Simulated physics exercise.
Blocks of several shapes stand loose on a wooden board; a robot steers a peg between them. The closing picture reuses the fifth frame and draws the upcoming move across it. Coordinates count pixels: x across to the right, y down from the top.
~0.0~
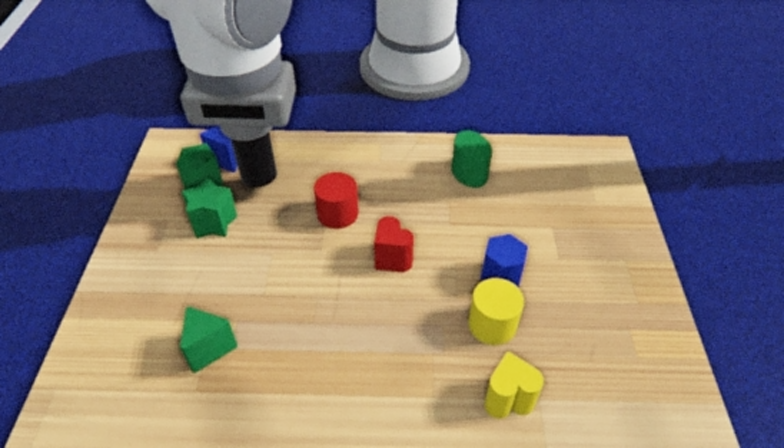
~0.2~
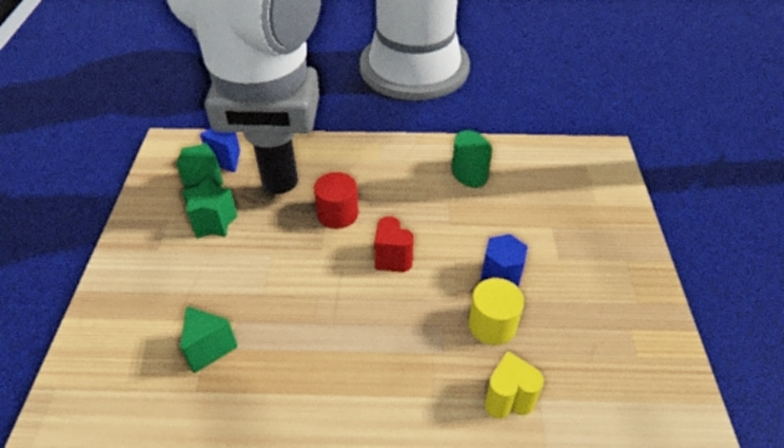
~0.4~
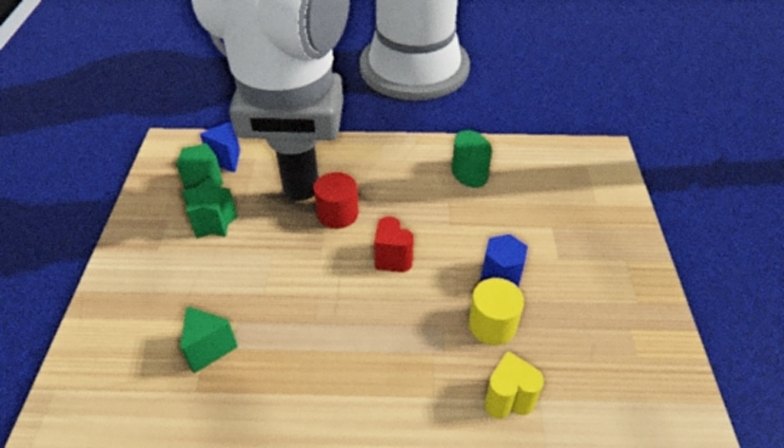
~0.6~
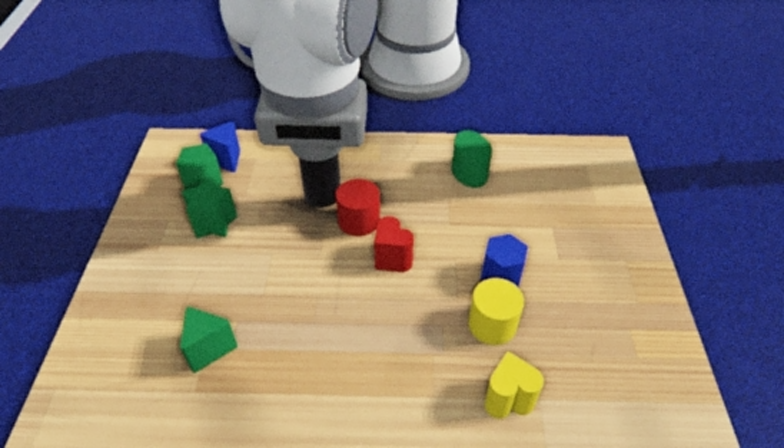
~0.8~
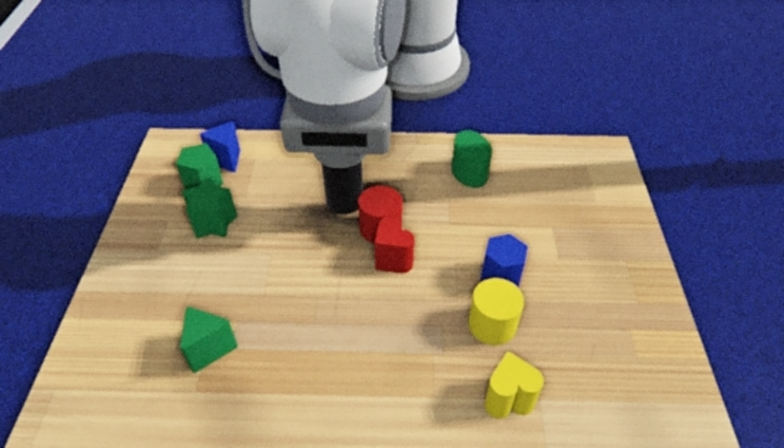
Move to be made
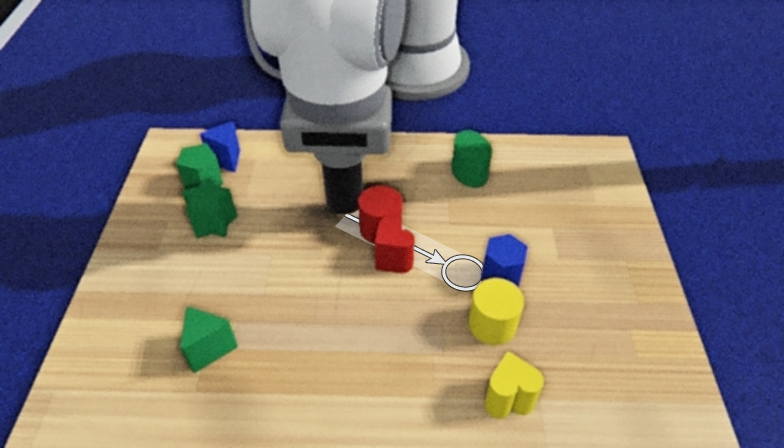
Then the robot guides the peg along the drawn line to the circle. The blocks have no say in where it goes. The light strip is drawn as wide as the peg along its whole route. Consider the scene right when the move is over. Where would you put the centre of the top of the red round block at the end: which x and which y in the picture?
The centre of its top face lies at (505, 230).
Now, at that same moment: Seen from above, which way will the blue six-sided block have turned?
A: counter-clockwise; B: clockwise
It's B.
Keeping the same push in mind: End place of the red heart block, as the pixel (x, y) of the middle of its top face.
The middle of its top is at (424, 258).
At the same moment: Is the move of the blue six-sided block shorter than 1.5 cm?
Short answer: No.
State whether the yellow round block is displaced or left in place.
Here's my answer: The yellow round block remains in position.
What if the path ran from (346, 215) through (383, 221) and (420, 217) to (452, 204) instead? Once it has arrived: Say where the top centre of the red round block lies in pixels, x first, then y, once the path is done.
That would be at about pixel (448, 215).
Drawn move, from (346, 215) to (464, 273).
The first path, step by step. One third of the way, peg (385, 220); red round block (426, 215); red heart block (413, 244), turned 85° clockwise.
Two thirds of the way, peg (424, 239); red round block (469, 226); red heart block (420, 254), turned 100° clockwise.
At the end, peg (466, 259); red round block (505, 230); red heart block (424, 258), turned 120° clockwise; yellow round block still; blue six-sided block (539, 257), turned 75° clockwise.
